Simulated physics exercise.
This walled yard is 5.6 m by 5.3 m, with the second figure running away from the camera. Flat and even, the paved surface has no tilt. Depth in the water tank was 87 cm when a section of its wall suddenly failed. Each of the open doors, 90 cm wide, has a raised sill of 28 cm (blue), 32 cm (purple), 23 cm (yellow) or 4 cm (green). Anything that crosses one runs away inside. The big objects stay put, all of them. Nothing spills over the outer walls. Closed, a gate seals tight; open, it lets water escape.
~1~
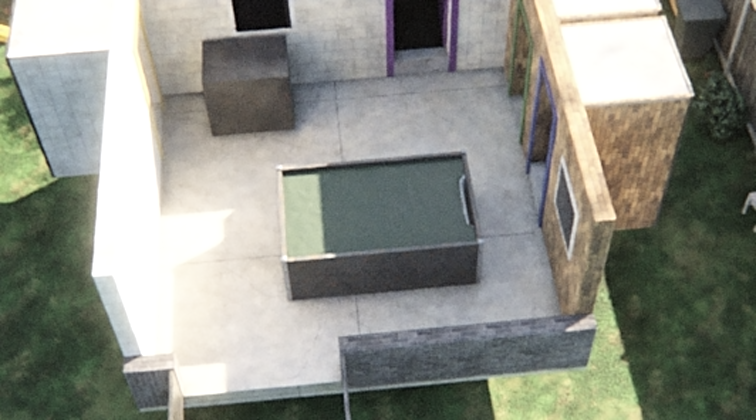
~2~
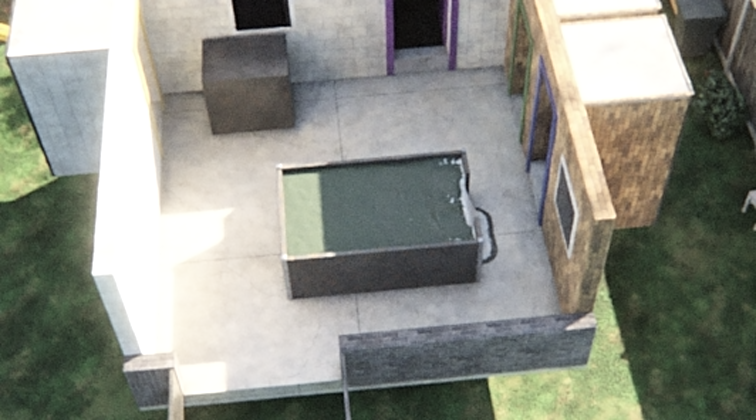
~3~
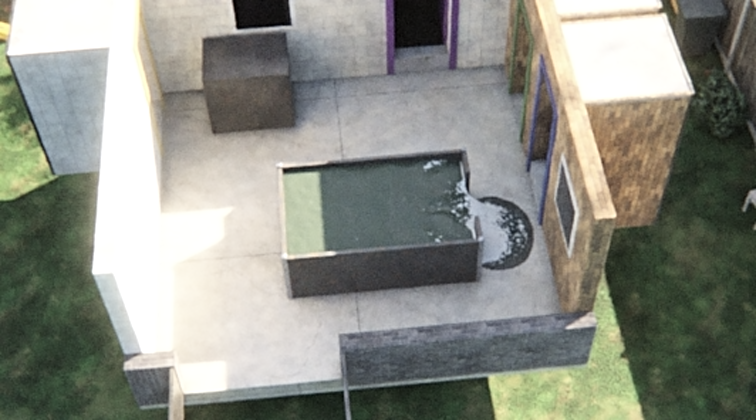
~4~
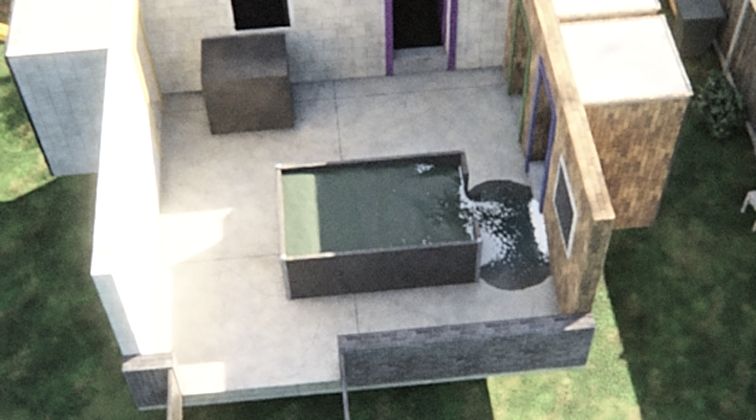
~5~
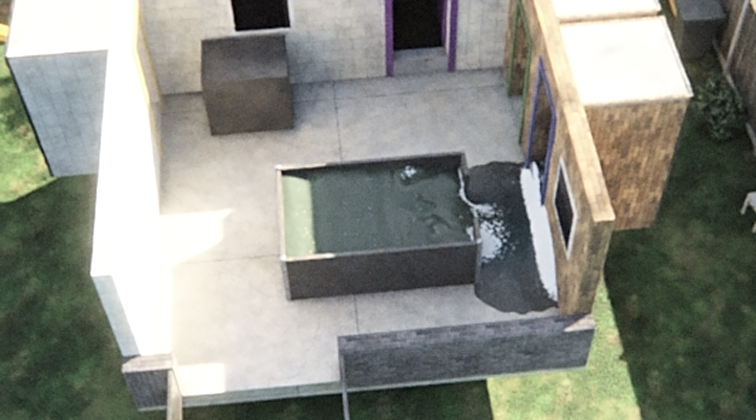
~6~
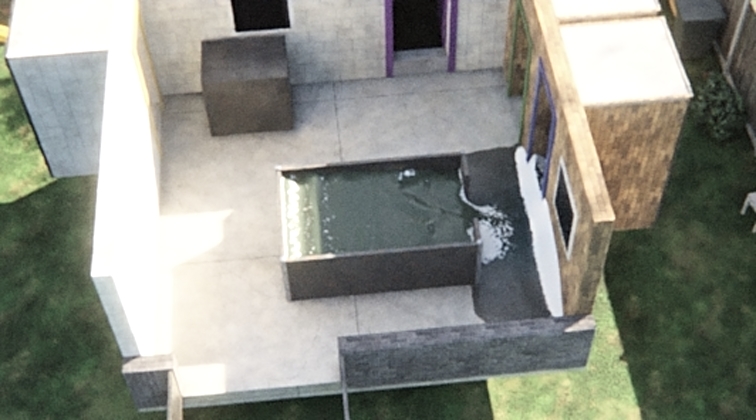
At the start, a rectangular tank of dark green water sits still in a walled, paved yard seen from above. Water then bursts through its right side and fans across the paving in a dark, foamy patch, reaching the right-hand wall, where white foam spreads along the base as the tank's surface ripples.
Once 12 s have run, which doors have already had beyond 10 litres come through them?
As I see it, blue door: More than stated. Purple door: Less than stated. Yellow door: Less than stated. Green door: More than stated.
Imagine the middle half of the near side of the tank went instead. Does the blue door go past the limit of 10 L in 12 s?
Then blue does not exceed it.
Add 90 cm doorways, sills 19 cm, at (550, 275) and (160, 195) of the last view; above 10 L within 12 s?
Per doorway, in order: Sufficient / insufficient.
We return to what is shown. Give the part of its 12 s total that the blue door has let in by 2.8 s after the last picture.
By that time, around 95 per cent.
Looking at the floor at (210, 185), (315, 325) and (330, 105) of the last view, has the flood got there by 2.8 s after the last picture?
Going in order, clear, then covered, then covered.
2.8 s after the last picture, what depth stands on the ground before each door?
In centimetres, the blue door has 25, the purple door 18, the yellow door 0 and the green door 6.
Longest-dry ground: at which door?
Lab note: Last arrival at the yellow door.
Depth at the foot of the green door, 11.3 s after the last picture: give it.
About 8.5 cm.
Then, 0.7 s after the last picture water covers 20 % of the floor and is deepest (57 cm) near (530, 239); blue door 41 cm at the sill, 45 L in, purple door not reached, yellow door not reached, green door 8 cm at the sill, 0 L in.
Then, 1.5 s after the last picture water covers 40 % of the floor and is deepest (49 cm) near (567, 344); blue door 37 cm at the sill, 103 L in, purple door 19 cm at the sill, 0 L in, yellow door not reached, green door 8 cm at the sill, 4 L in.
Then, 2.8 s after the last picture water covers 65 % of the floor and is deepest (34 cm) near (528, 229); blue door 25 cm at the sill, 133 L in, purple door 18 cm at the sill, 0 L in, yellow door not reached, green door 6 cm at the sill, 11 L in.
Then, 6.3 s after the last picture water covers 95 % of the floor and is deepest (24 cm) near (197, 97); blue door 17 cm at the sill, 138 L in, purple door 11 cm at the sill, 0 L in, yellow door 12 cm at the sill, 0 L in, green door 5 cm at the sill, 23 L in.
Then, 11.3 s after the last picture water covers 100 % of the floor and is deepest (15 cm) near (504, 72); blue door 13 cm at the sill, 138 L in, purple door 8 cm at the sill, 0 L in, yellow door 11 cm at the sill, 0 L in, green door 8 cm at the sill, 62 L in.
